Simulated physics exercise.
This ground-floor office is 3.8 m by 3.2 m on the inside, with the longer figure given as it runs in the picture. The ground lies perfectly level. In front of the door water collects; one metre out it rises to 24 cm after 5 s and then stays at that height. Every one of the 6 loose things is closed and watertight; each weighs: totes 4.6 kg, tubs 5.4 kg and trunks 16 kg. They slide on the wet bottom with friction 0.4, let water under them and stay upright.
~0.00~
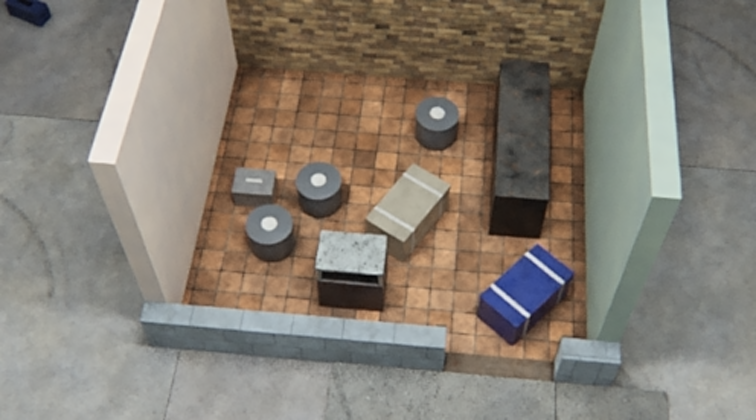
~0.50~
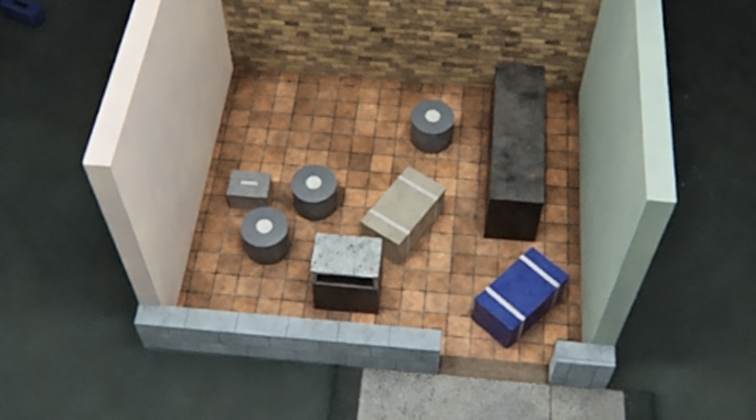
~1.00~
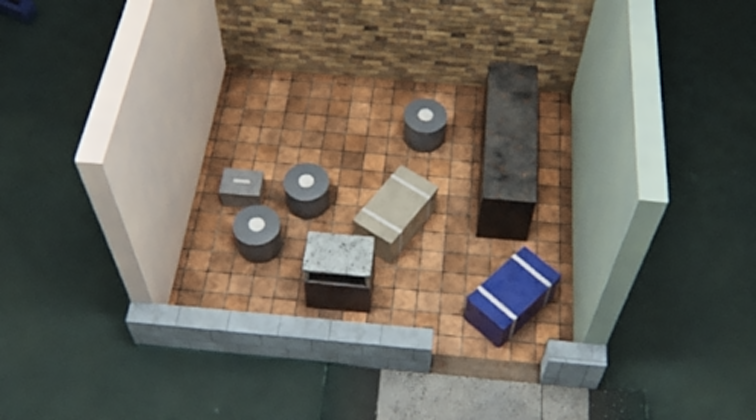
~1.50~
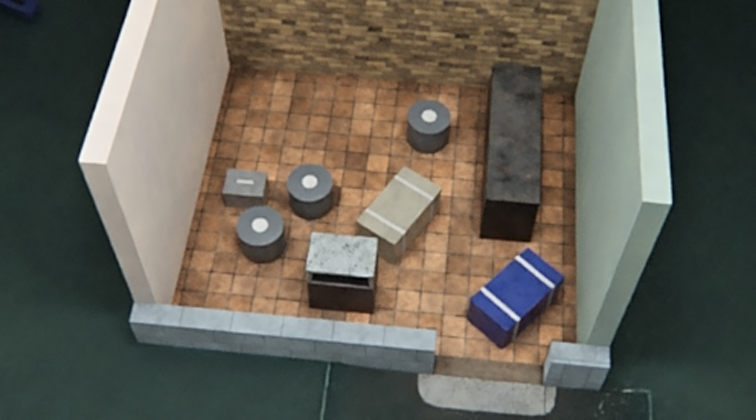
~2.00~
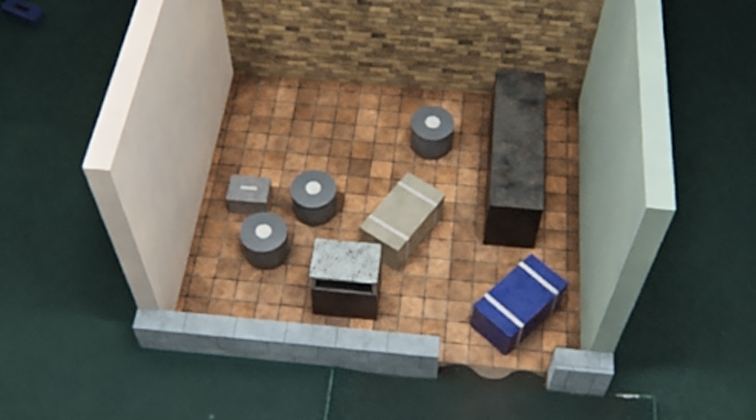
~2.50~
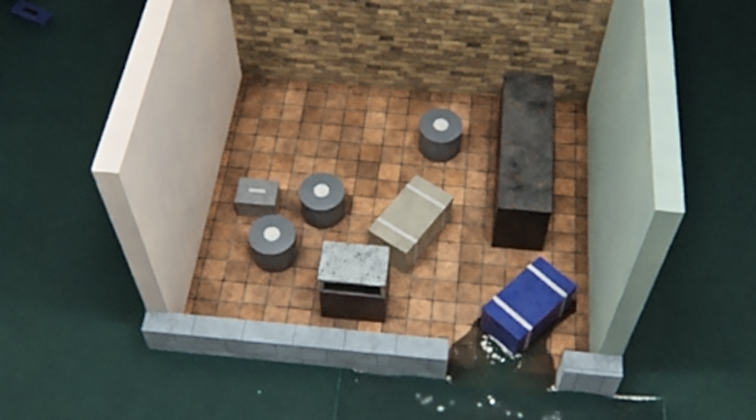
In a ground-floor office with tiled flooring, dark water spreads over the paving outside and covers the pale slab before the doorway, then edges in through the gap near the blue trunk, while the tubs and trunks stay still.
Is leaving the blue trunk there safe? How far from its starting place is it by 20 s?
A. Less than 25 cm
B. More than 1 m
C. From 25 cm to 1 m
(B) More than 1 m.
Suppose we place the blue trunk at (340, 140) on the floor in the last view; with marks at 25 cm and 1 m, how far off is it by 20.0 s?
Answer: It covers a big distance.
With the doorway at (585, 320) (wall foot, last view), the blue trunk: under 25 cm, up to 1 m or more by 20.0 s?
Result for the blue trunk - displaced a long way.
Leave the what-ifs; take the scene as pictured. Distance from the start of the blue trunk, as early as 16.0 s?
I'd put it at around 250 cm.
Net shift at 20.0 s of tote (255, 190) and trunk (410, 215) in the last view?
150 cm and 80 cm respectively.
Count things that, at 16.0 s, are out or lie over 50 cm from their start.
6.
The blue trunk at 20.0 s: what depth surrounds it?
I'd put it at about 22 cm.
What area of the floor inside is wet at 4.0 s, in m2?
Wet: Near 2.5 m2.
After 4.0 s the blue trunk is near (535, 251), 0.5 m from its start, aground; 0 afloat.
After 9.0 s the blue trunk is near (341, 141), 2.5 m from its start, afloat; 5 afloat.
After 16.0 s the blue trunk is near (313, 130), 2.7 m from its start, afloat; 6 afloat.
After 20.0 s the blue trunk is near (270, 75), 3.6 m from its start, afloat; 6 afloat.
